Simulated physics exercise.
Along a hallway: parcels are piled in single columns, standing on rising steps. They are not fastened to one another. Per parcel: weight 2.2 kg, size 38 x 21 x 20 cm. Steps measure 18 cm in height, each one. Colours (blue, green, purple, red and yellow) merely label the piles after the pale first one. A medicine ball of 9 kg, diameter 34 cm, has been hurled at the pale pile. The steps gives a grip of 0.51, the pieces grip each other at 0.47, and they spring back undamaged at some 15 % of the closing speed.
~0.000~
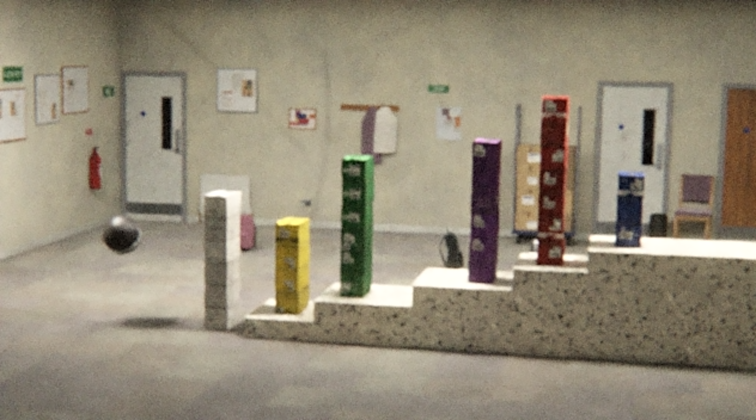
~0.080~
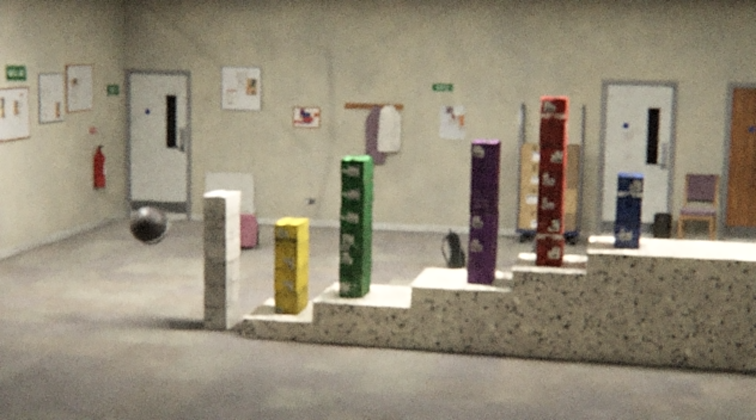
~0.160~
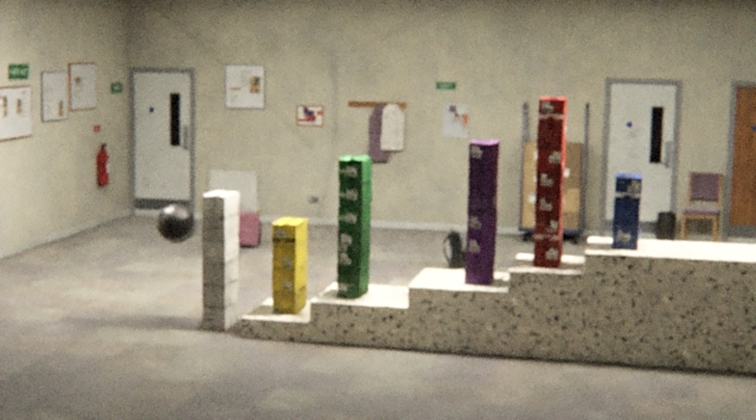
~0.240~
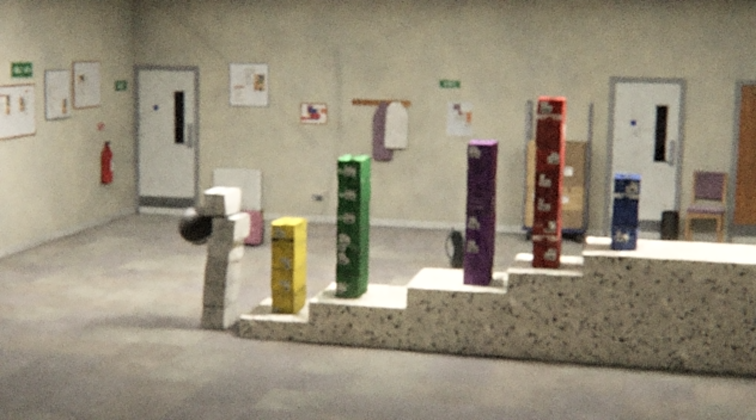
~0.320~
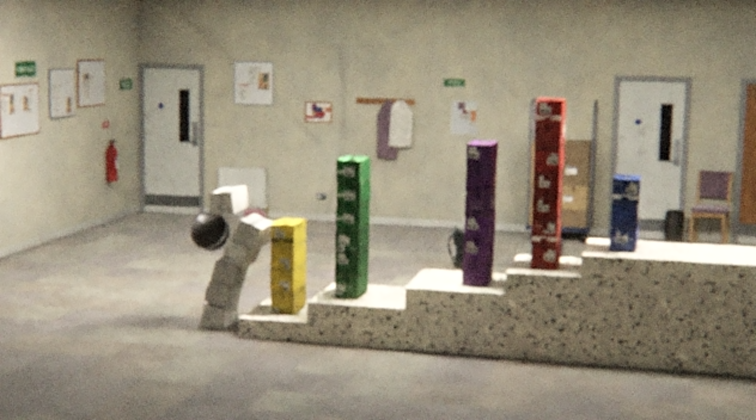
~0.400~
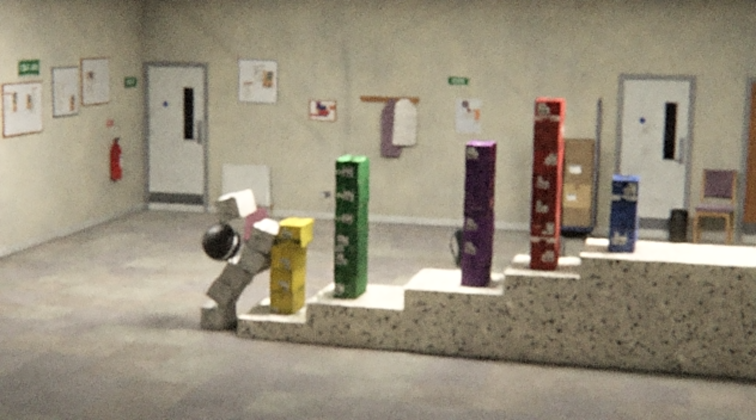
In this clip, a dark ball flies in from the left and strikes a pale column of stacked blocks, which buckles and leans rightward against the yellow column, shifting its top block, while the taller columns on the steps stay standing.
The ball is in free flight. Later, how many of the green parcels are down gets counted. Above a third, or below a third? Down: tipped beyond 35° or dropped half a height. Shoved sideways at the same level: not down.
Above.
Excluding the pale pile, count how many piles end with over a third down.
Looks like 5 of them in total.
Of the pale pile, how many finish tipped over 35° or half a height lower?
5 pieces.
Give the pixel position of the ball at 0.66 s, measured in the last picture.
It should be near pixel (240, 266).
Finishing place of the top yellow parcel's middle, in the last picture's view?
Somewhere around pixel (357, 259).
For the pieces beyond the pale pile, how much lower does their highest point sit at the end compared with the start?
Roughly 75 centimetres.
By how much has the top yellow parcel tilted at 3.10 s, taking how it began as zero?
Roughly 70 degrees.
Around 0.66 s, 5 of the pale pile down; none of the 6 green parcels down (0 of 26 in all colours); top green parcel unmoved; top yellow parcel tipped 16°.
Around 1.94 s, 5 of the pale pile down; 6 of the 6 green parcels down (9 of 26 in all colours); top green parcel tipped 47°, 28 cm lower; top yellow parcel tipped 47°, 21 cm lower.
Around 3.10 s, 5 of the pale pile down; 6 of the 6 green parcels down (11 of 26 in all colours); top green parcel tipped 23°, 54 cm lower; top purple parcel upside down.
Around 4.00 s, 5 of the pale pile down; 6 of the 6 green parcels down (24 of 26 in all colours); top green parcel tipped 22°, 54 cm lower; top red parcel on its side.
Finally (5.3 s), 5 of the pale pile down; 6 of the 6 green parcels down (24 of 26 in all colours); top green parcel tipped 22°, 54 cm lower; top blue parcel upside down. That is 100 per cent. Seen by the last camera, middles, top green parcel near (479, 240), top blue parcel near (741, 245).
